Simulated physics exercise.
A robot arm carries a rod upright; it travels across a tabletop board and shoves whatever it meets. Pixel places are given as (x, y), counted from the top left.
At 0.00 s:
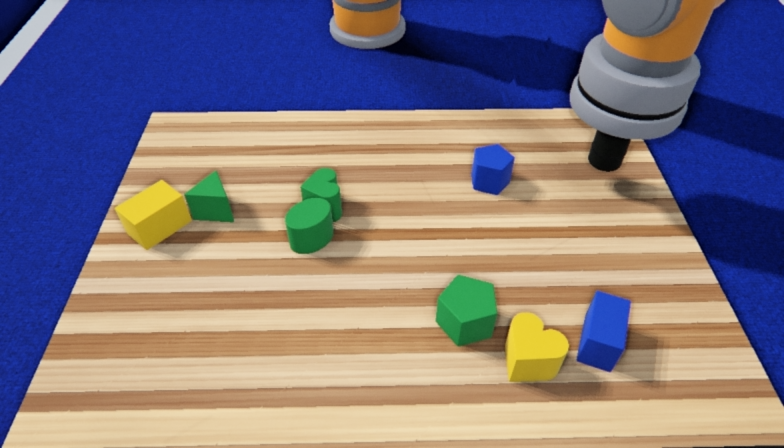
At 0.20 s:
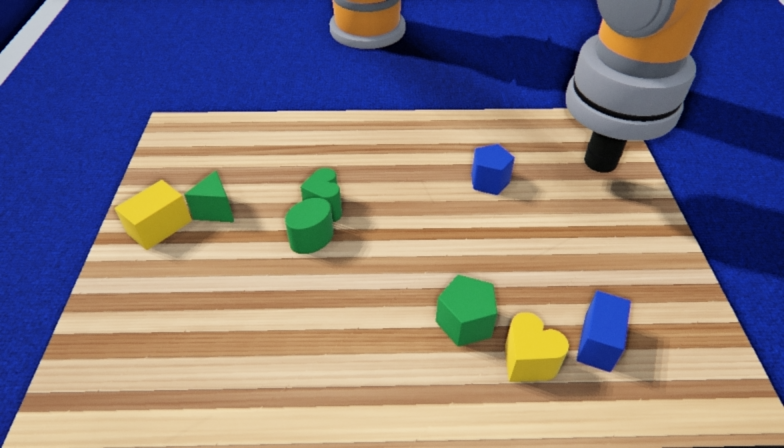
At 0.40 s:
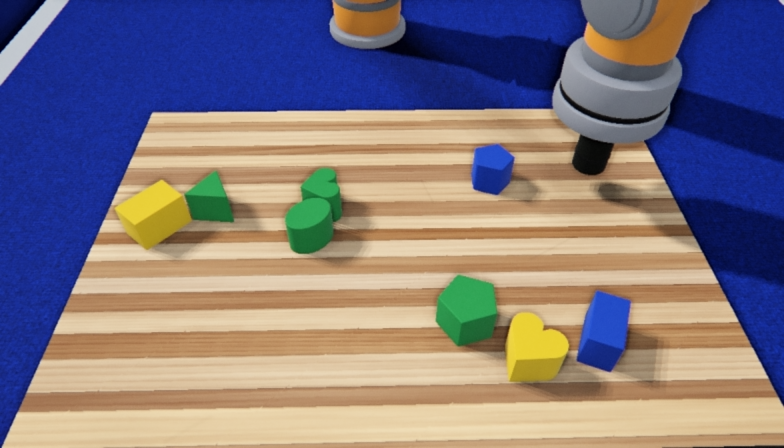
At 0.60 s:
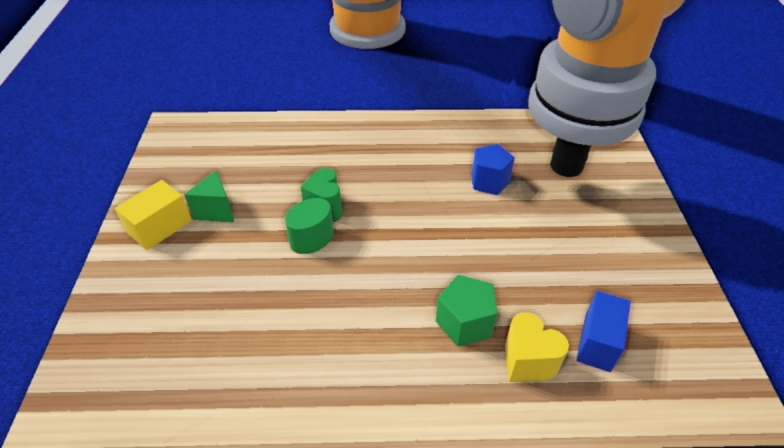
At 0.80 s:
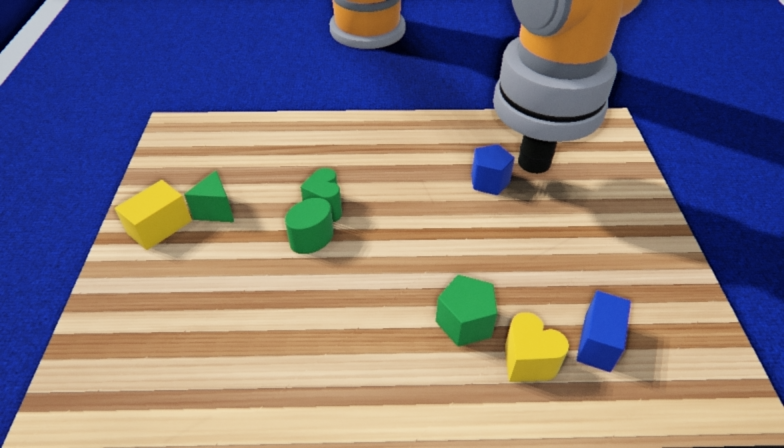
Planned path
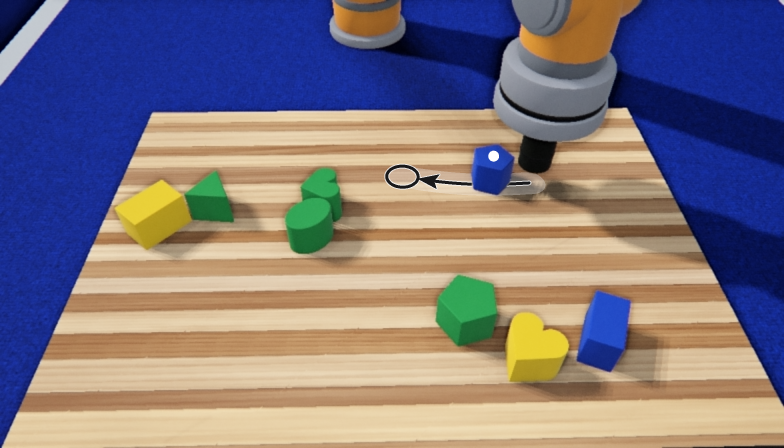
On a striped wooden board over a blue surface, yellow, green and blue blocks sit scattered while a robot arm holds a black rod near the upper right corner. The arm shifts slightly left, then glides further left until the rod is close beside the blue five-sided block; no blocks move.
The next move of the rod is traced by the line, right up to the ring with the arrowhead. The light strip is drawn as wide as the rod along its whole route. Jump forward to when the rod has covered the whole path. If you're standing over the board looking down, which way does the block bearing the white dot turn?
From above, the turn goes clockwise.
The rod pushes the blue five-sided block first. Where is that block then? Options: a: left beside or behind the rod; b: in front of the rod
(b)
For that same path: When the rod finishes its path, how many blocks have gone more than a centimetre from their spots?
Counting only shifts above 1 cm, I get one block.
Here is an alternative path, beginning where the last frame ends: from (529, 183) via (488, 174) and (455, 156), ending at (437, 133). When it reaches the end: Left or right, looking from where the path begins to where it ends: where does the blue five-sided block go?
The answer is left.
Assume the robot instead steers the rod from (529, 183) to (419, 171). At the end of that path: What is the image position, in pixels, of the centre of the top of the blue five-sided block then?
Just about (398, 162).
Path on the board, from (529, 183) by way of (466, 184) to (402, 176); the dot is on the blue five-sided block.
The first path, step by step. One third of the way, rod at (489, 165); blue five-sided block at (452, 155).
Two thirds of the way, rod at (446, 163); blue five-sided block at (410, 150), turned 25° clockwise.
At the end, rod at (403, 157); green heart block in place; blue five-sided block at (373, 140), turned 50° clockwise.
